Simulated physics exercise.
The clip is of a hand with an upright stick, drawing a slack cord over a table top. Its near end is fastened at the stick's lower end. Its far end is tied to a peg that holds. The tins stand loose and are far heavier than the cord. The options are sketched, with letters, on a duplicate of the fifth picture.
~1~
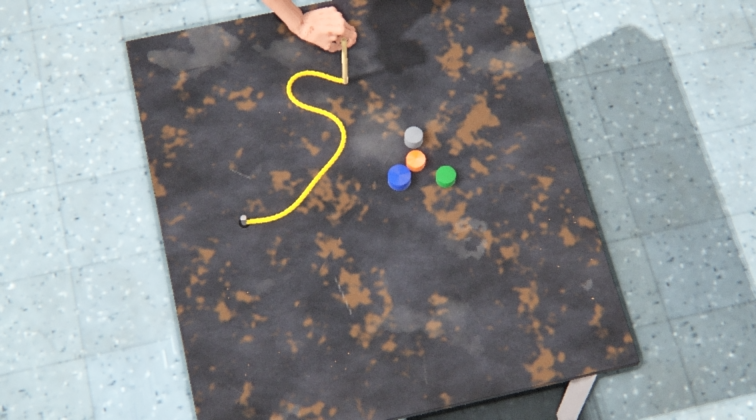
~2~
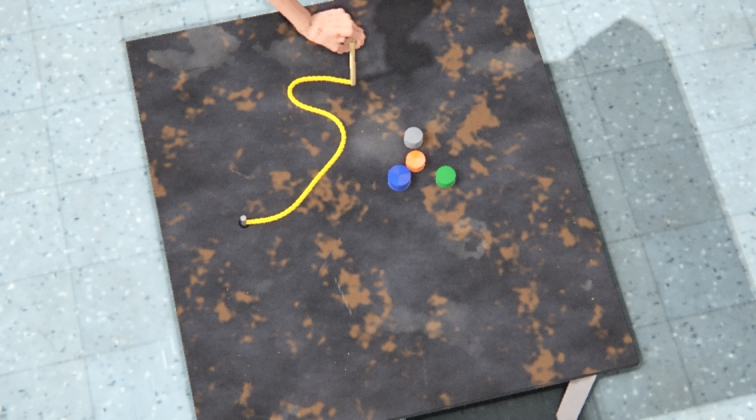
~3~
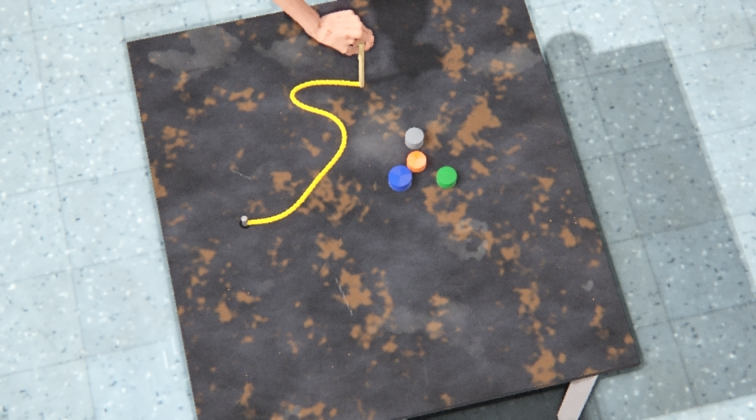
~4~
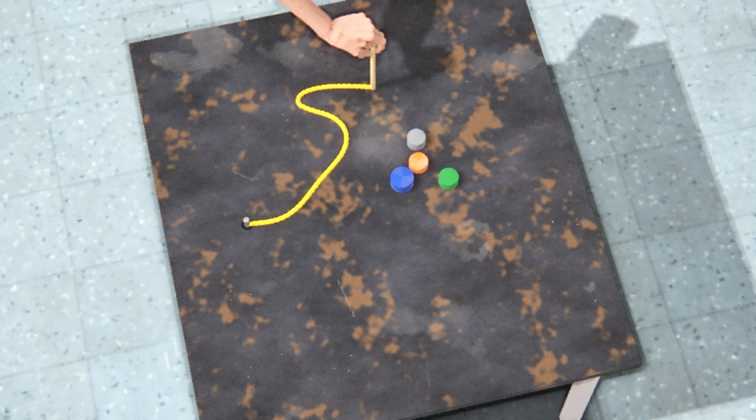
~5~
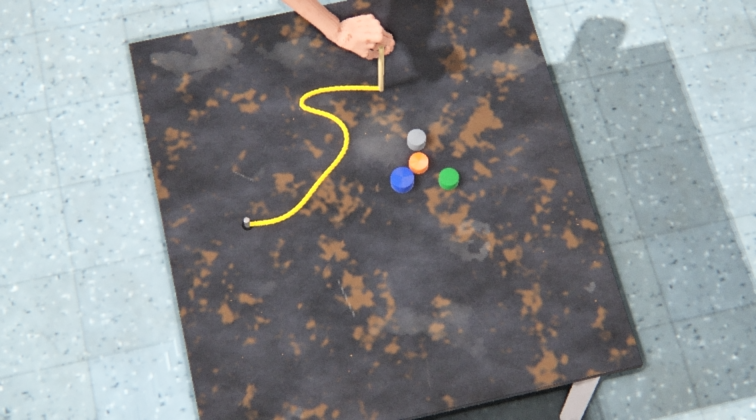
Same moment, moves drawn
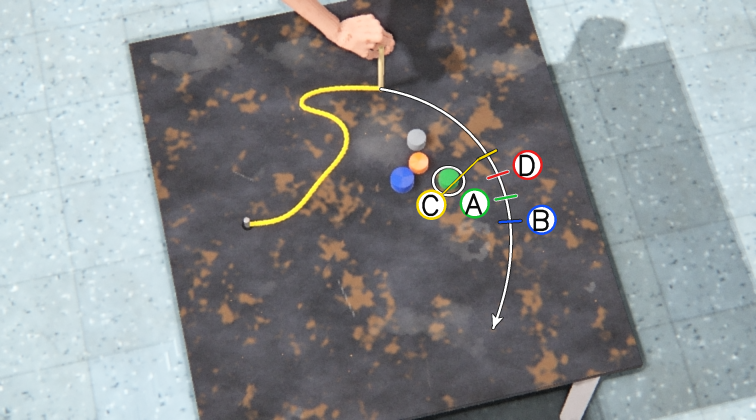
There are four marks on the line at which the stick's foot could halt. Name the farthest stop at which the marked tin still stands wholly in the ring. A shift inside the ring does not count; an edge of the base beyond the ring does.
B.
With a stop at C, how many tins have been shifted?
The count is none.
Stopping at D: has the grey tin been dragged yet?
No.
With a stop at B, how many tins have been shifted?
Two.
On the marked copy, A at (506, 198); B at (510, 222); C at (487, 155); D at (498, 175); the ring at (449, 181); the route from (381, 89) via (499, 178) to (493, 328).
Following B. Soon after the start, foot of the stick (448, 115); green tin (449, 179).
Later, foot of the stick (493, 166); green tin (449, 179).
In the end, foot of the stick (510, 222); orange tin (424, 181); grey tin (415, 165); green tin (449, 179); the green tin is still in its ring.
As for the rest, A is safe but short; C is safe but short; D is safe but short.
